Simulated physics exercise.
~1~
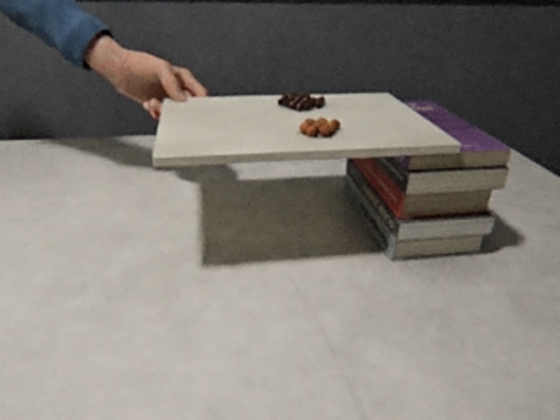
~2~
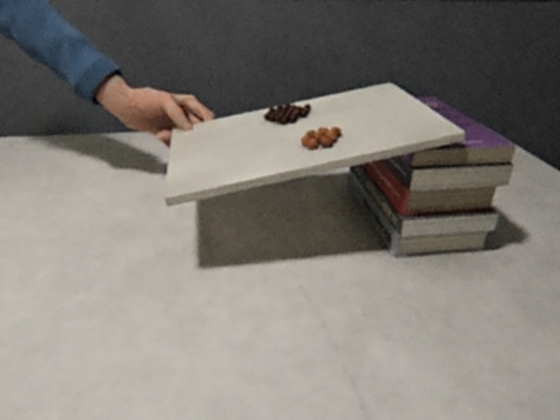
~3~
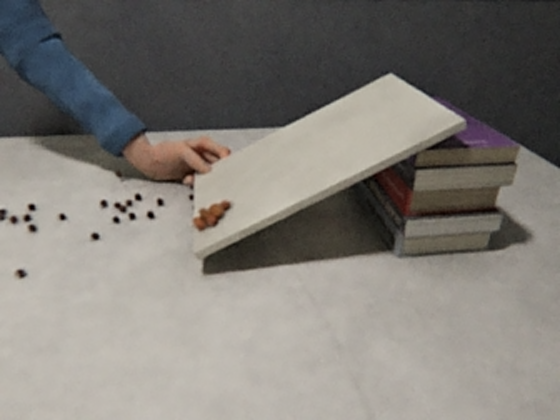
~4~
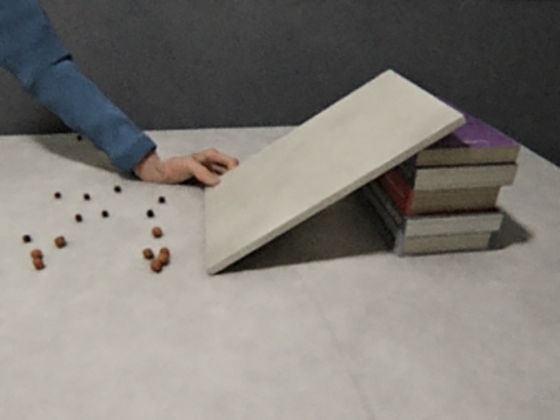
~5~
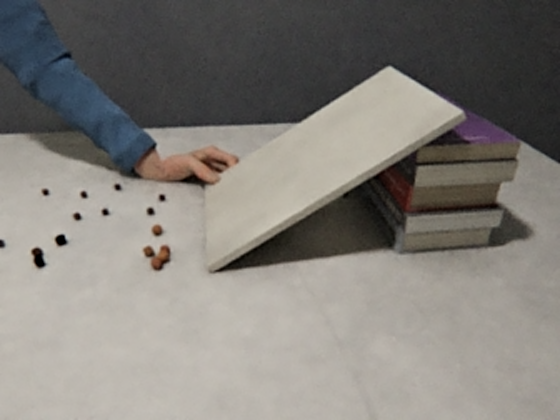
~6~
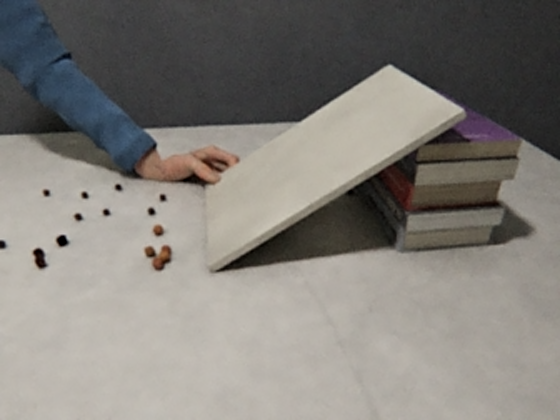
On a pale grey counter against a dark wall, seen from the front and slightly above, a white board lies nearly level, its right end propped on a pile of books. A hand in a blue sleeve holds the left end, and two small clusters sit on the board, dark brown pieces behind and orange-brown ones in front. The hand lowers its end, and the board tilts. The dark pieces roll off first and scatter leftward, while the orange-brown ones gather at the foot. They then spill off too. Finally the board rests steeply, the dark pieces spread farther out, several orange-brown ones staying near.
